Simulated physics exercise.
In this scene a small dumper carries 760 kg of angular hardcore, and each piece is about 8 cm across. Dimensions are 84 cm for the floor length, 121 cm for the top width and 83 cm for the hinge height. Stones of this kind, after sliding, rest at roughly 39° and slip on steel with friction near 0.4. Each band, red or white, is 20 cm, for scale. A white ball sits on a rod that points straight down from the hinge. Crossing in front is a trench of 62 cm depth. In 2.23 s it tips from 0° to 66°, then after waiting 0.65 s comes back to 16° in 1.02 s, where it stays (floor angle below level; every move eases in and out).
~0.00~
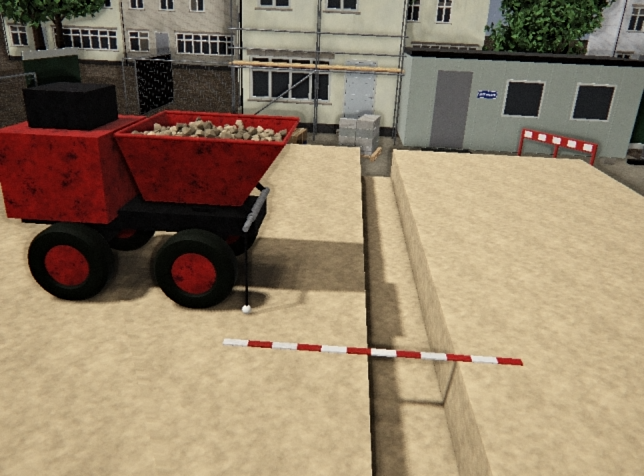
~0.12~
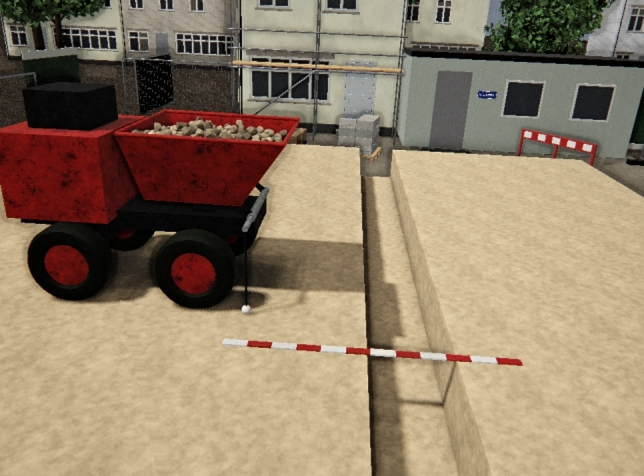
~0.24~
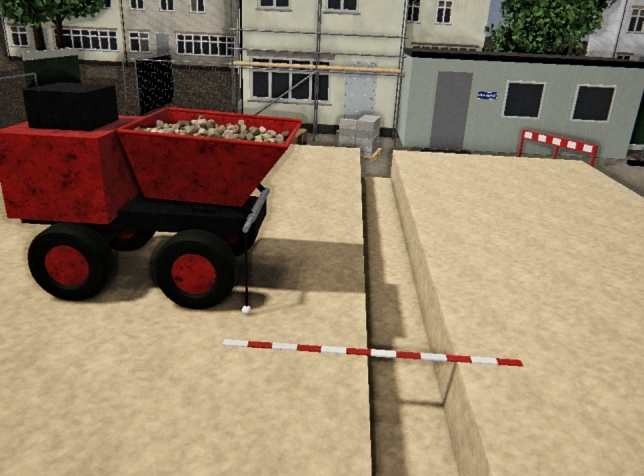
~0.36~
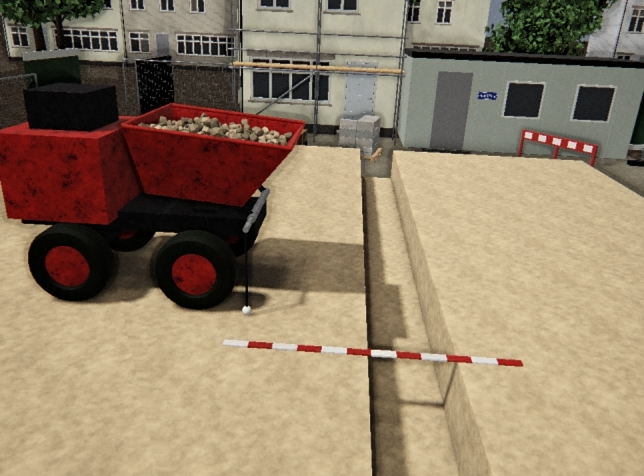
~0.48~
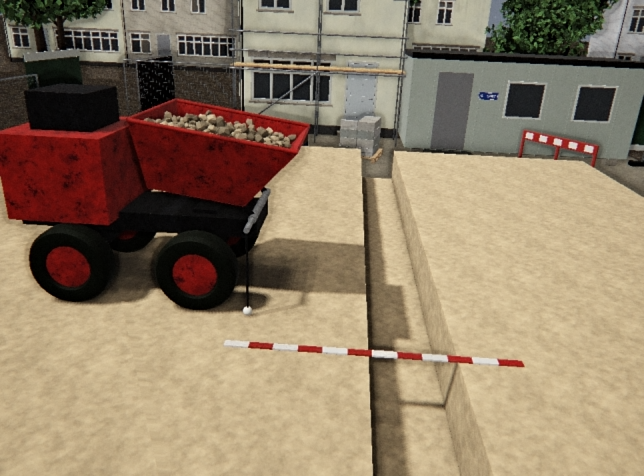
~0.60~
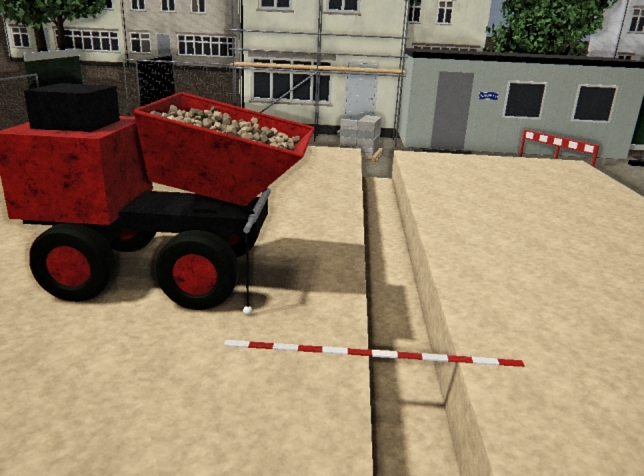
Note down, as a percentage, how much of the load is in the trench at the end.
Approximately 30 out of 100.
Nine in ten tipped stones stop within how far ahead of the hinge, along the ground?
Around 170 centimetres.
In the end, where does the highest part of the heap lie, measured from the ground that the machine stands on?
Around 14 cm above it, I'd say.
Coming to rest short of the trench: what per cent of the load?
About 5 per cent.
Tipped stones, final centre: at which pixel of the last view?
I'd put it close to (393, 339).
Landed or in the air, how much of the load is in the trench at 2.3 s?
About 5 per cent by then.
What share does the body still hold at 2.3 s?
It holds some 90 per cent.
After 1.7 s the floor is at 56°; 100 % in the body; the foremost stones are at (328, 186).
After 2.3 s the floor is at 66°; 92 % in the body, 5 % short of the trench, 3 % in the trench; the foremost stones are at (399, 330).
After 4.3 s the floor is at 16°; 61 % in the body, 7 % short of the trench, 32 % in the trench; the foremost stones are at (425, 329).
After 7.1 s the floor is at 16°; 61 % in the body, 7 % short of the trench, 32 % in the trench; the foremost stones are at (425, 329).
